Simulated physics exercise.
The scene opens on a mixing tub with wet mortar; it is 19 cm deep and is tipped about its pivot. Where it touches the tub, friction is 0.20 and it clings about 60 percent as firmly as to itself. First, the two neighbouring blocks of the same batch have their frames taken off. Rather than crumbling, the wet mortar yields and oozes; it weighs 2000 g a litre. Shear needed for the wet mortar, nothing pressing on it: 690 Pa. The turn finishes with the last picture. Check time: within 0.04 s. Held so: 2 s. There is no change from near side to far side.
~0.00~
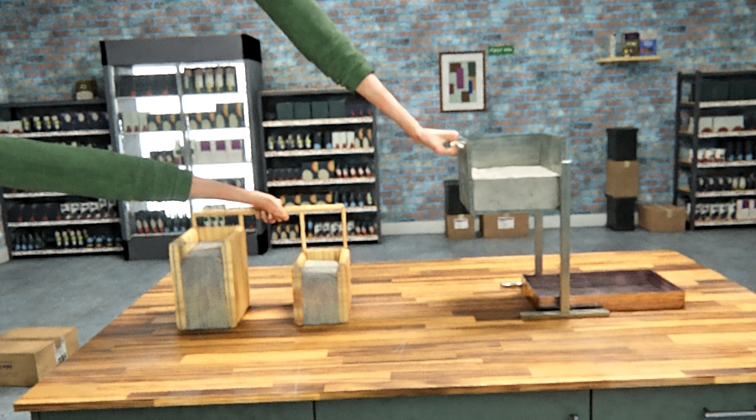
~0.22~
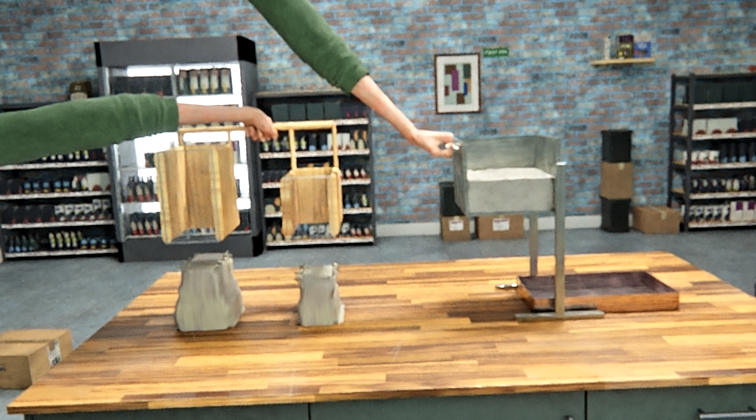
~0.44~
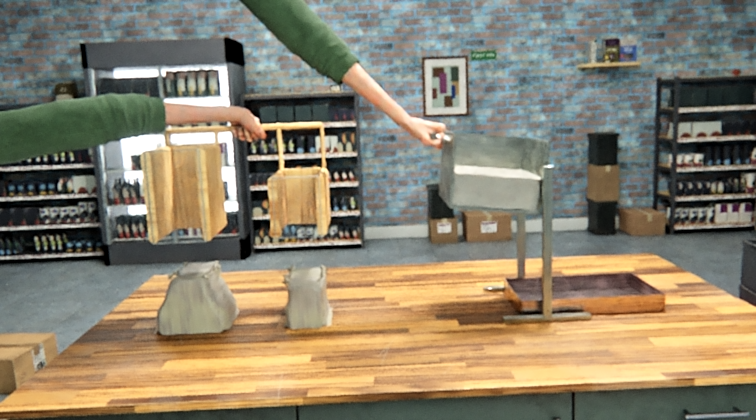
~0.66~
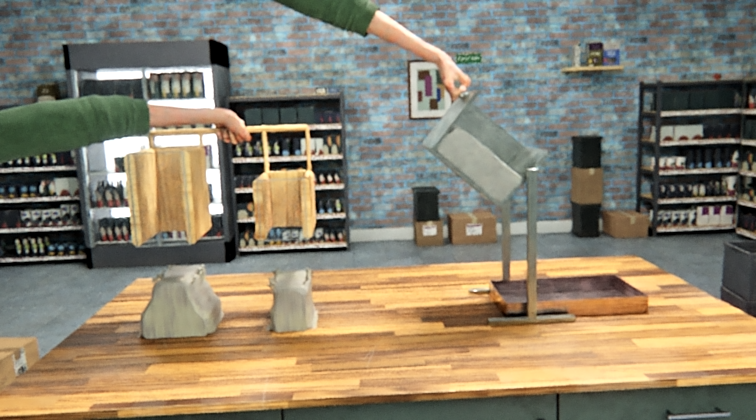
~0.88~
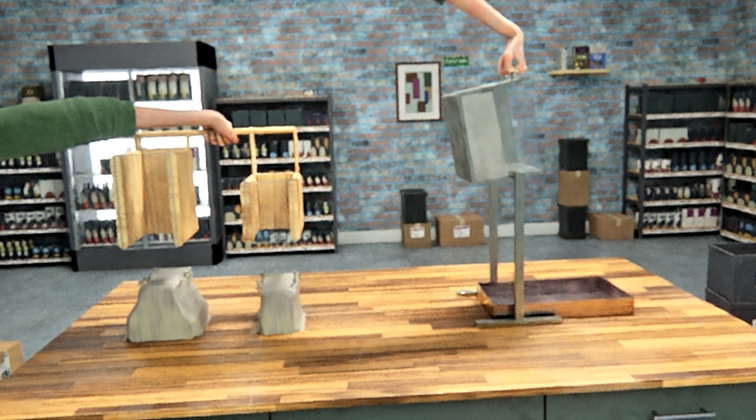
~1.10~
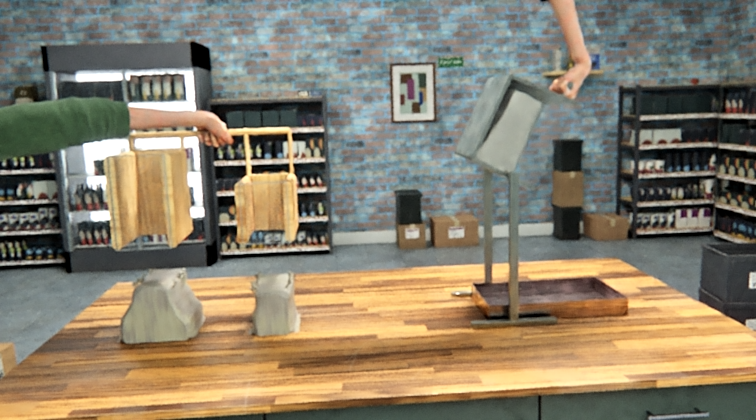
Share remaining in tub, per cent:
Near 0 percent.
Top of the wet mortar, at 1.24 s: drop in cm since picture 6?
Roughly 13 cm.
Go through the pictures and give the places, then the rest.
Handle-side rim at (470, 142), tilt 0 degrees; highest point of the wet mortar at (515, 176); test blocks 21 cm, 13 cm high (left to right), in the first picture.
Handle-side rim at (466, 144), tilt 0 degrees; highest point of the wet mortar at (510, 178); test blocks 18 cm, 13 cm high (left to right), in the second picture.
Handle-side rim at (457, 135), tilt 7 degrees; highest point of the wet mortar at (459, 173); test blocks 16 cm, 13 cm high (left to right), in the third picture.
Handle-side rim at (479, 93), tilt 42 degrees; highest point of the wet mortar at (459, 126); test blocks 16 cm, 13 cm high (left to right), in the fourth picture.
Handle-side rim at (529, 80), tilt 80 degrees; highest point of the wet mortar at (493, 92); test blocks 16 cm, 13 cm high (left to right), in the fifth picture.
Handle-side rim at (574, 105), tilt 116 degrees; highest point of the wet mortar at (515, 91); test blocks 16 cm, 13 cm high (left to right), in the sixth picture.
By 1.24 s, the tub is at 116 degrees and holds 74 %.
By 1.41 s, the tub is at 116 degrees and holds 15 %.
By 1.58 s, the tub is at 116 degrees and holds 0 %.
By 1.75 s, the tub is at 116 degrees and holds 0 %.
By 3.10 s, at the end, the tub is at 116 degrees and holds 0 %.
